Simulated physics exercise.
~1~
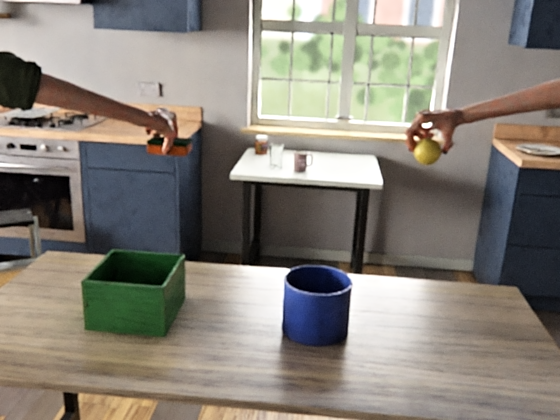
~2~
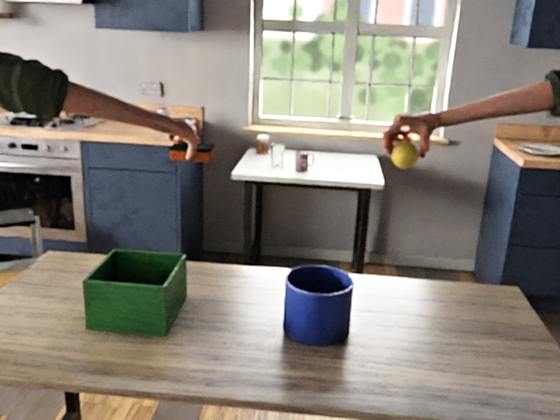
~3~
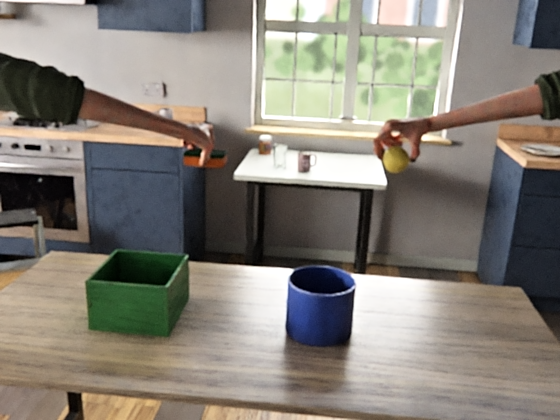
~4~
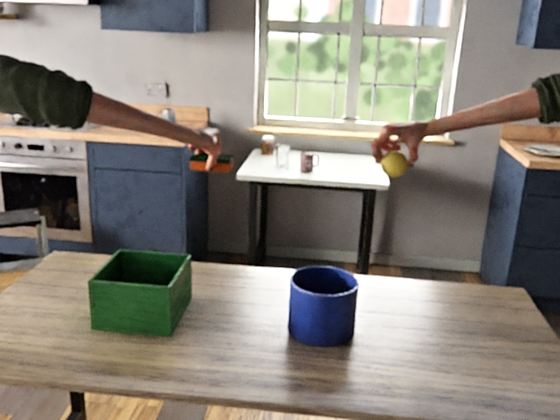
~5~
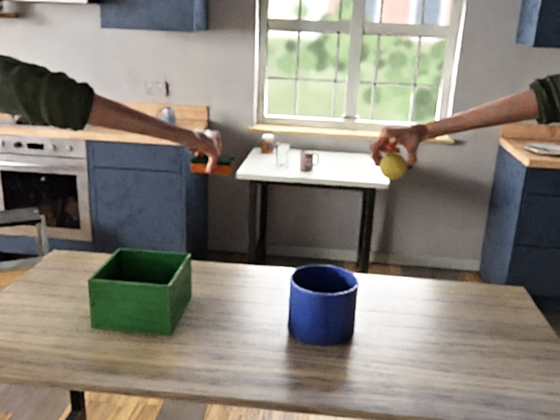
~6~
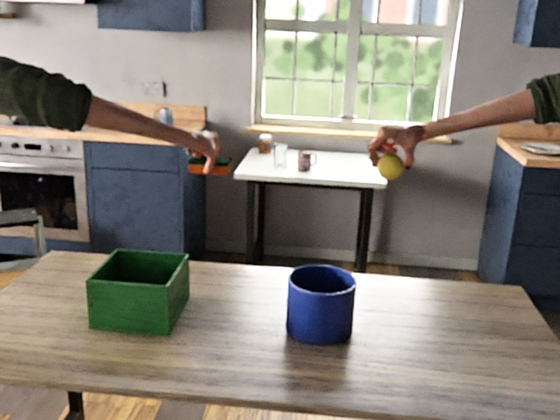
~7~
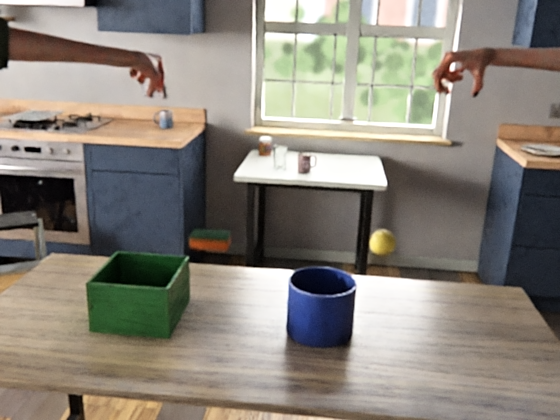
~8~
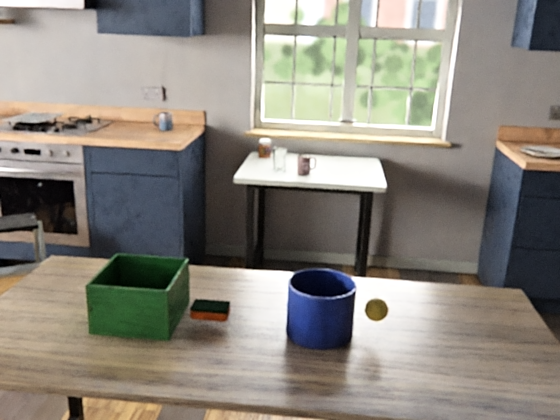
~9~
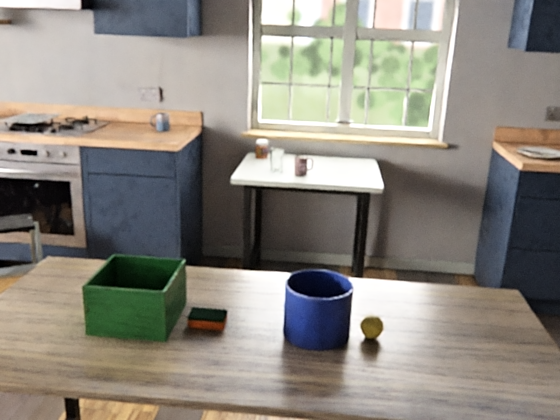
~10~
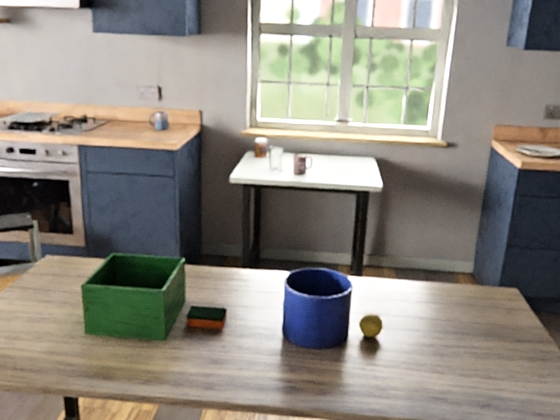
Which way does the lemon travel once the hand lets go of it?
The lemon moves down, dropping to the table beside the blue bucket.
An orange sponge with a dark green layer and a yellow lemon are held in the air by two hands, one reaching in from each side of a kitchen. Below them, a green crate and a blue bucket stand on a wooden table. The hands move inward, the sponge drifting right and the lemon left, then pause. Both hands let go and draw back as the two things fall. The sponge lands on the table just right of the crate, and the lemon comes down just right of the bucket. Both end up resting outside the containers.
